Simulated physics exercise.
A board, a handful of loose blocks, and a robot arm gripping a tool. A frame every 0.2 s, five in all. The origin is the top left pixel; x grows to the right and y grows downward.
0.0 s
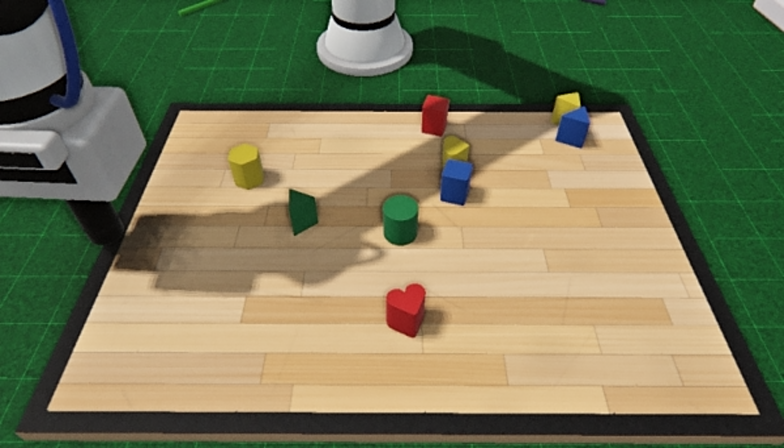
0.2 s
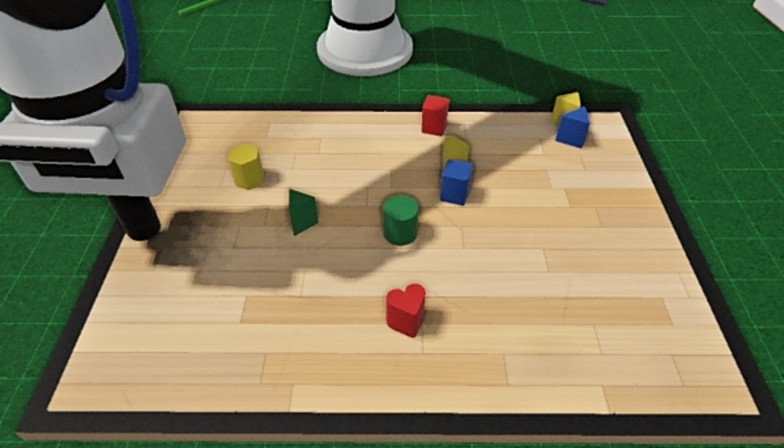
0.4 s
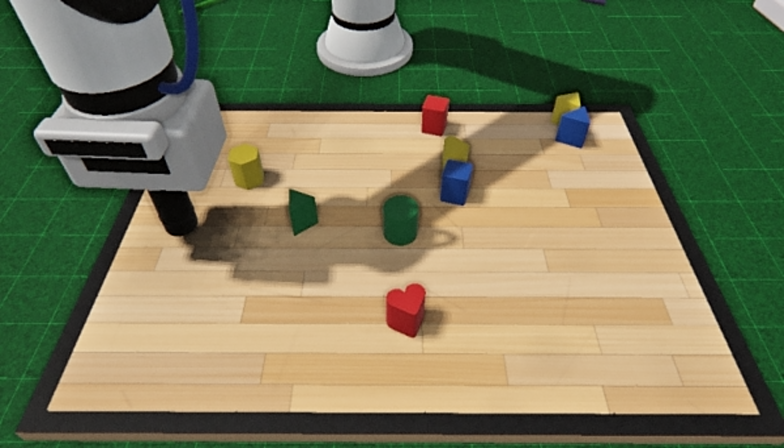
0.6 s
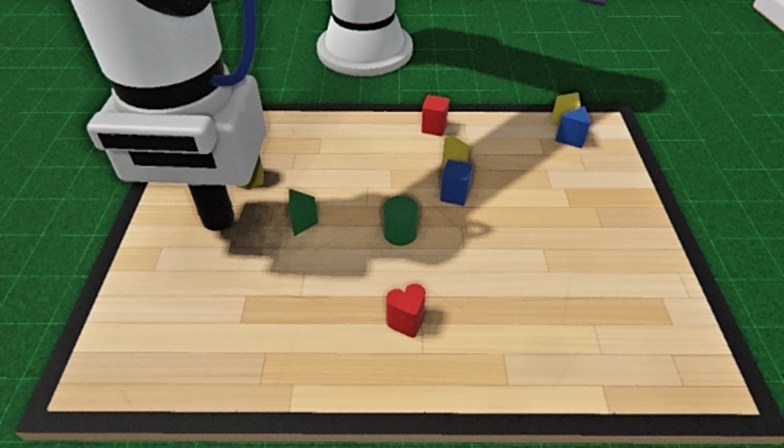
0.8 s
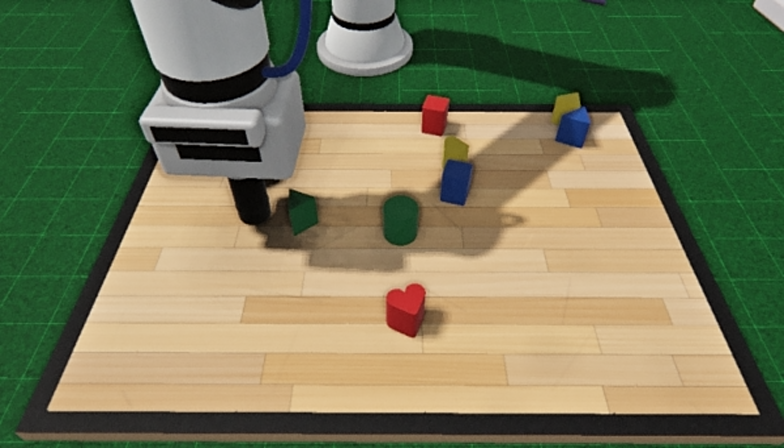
A light wooden board with a dark rim lies on a green, grid-lined floor, seen from above at an angle by a still camera. Red, blue, yellow and green blocks are scattered across it, with a red heart nearer the front and a white base behind. From the left, a white robot arm moves its black tool steadily rightward toward the green three-sided block, covering the yellow hexagonal one, while the blocks stay still.
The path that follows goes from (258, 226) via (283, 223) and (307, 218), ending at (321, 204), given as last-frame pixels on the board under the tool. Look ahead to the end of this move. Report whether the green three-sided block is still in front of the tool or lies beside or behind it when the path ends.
Prediction: Slipped aside.
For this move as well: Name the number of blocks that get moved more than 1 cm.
Shifted over 1 cm: One.
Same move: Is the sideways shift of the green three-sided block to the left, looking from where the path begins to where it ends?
I expect not.
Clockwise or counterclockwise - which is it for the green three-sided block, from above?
It twists with the clock when seen from above.
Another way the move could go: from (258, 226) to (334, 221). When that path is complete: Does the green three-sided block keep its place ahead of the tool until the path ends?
Answer: Yes.
On the path given first. Halfway along, tool (293, 210); green three-sided block (315, 199), turned 25° clockwise.
At the end, tool (319, 193); yellow hexagonal block not moved; green three-sided block (331, 197), turned 45° clockwise.
